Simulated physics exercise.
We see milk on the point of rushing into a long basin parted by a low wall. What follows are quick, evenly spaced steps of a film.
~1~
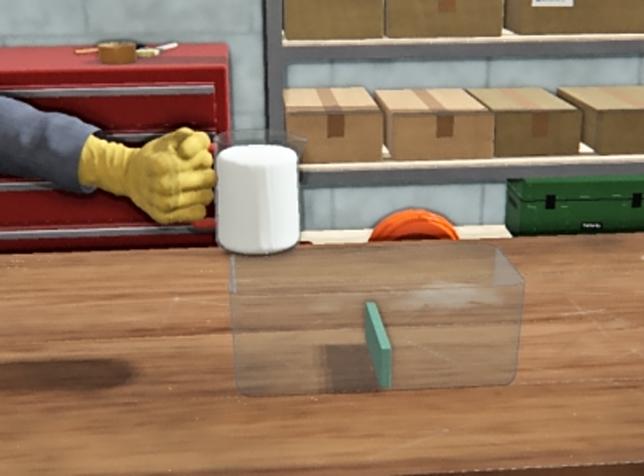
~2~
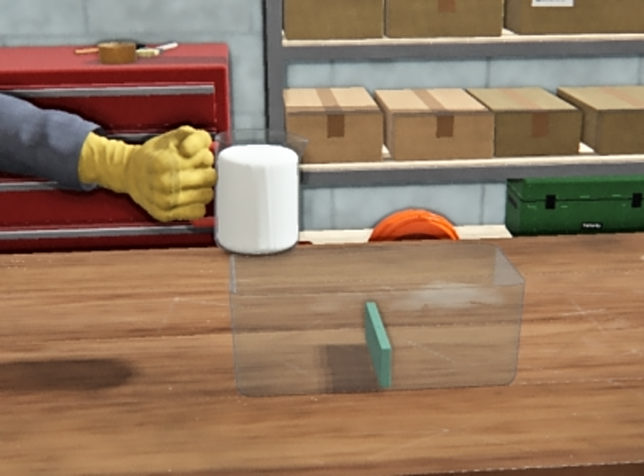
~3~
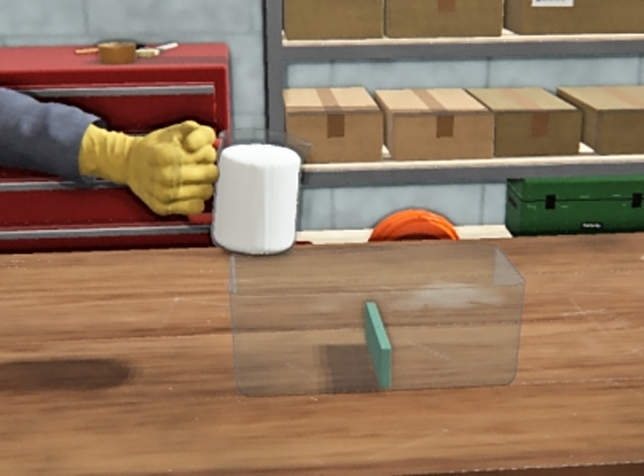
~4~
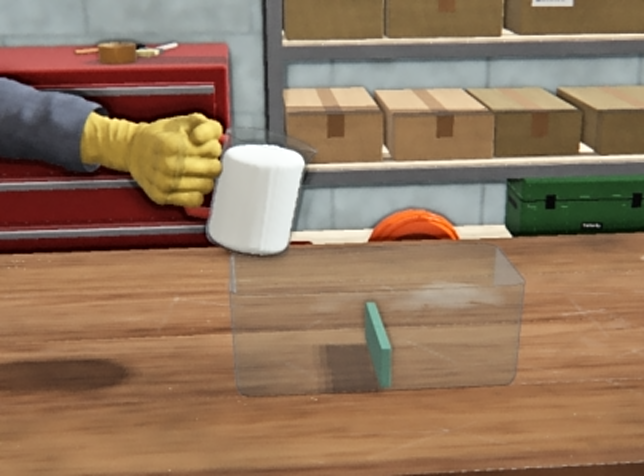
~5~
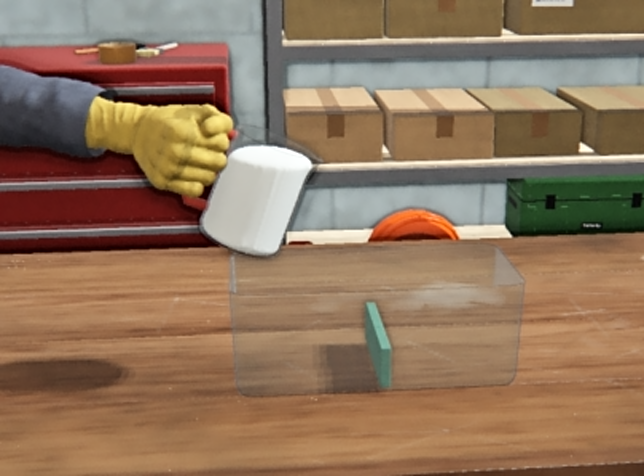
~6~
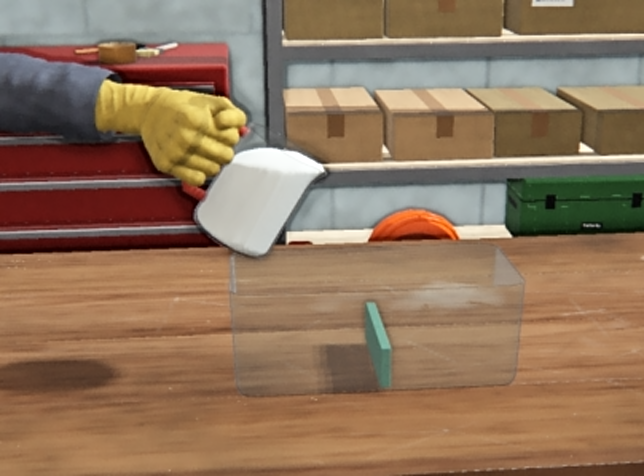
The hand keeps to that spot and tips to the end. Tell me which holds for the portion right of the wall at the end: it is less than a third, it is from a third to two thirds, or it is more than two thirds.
The share right of the wall will be moderate, one third to two thirds.
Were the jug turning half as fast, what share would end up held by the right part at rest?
It comes to some 50 per cent.
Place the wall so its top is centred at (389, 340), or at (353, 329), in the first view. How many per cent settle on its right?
Try 1: Some 30 %; try 2: 90 %.
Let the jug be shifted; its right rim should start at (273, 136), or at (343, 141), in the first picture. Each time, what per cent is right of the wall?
Near 5 in a hundred first, near 95 in a hundred second.
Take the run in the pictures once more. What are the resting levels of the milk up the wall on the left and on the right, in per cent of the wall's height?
30 % left, 30 % right.
A moment on, the jug is tipped on its side and 68 per cent is still to pour, 7 is left of the wall and 6 right of it.
Next, the jug is tipped on its side and 31 per cent is still to pour, 31 is left of the wall and 24 right of it.
Then the jug is tipped on its side and 13 per cent is still to pour, 38 is left of the wall and 45 right of it.
Later the jug is tipped on its side and 5 per cent is still to pour, 47 is left of the wall and 46 right of it.
In the end 53 per cent lies left of the wall, 47 right of it and 0 outside.
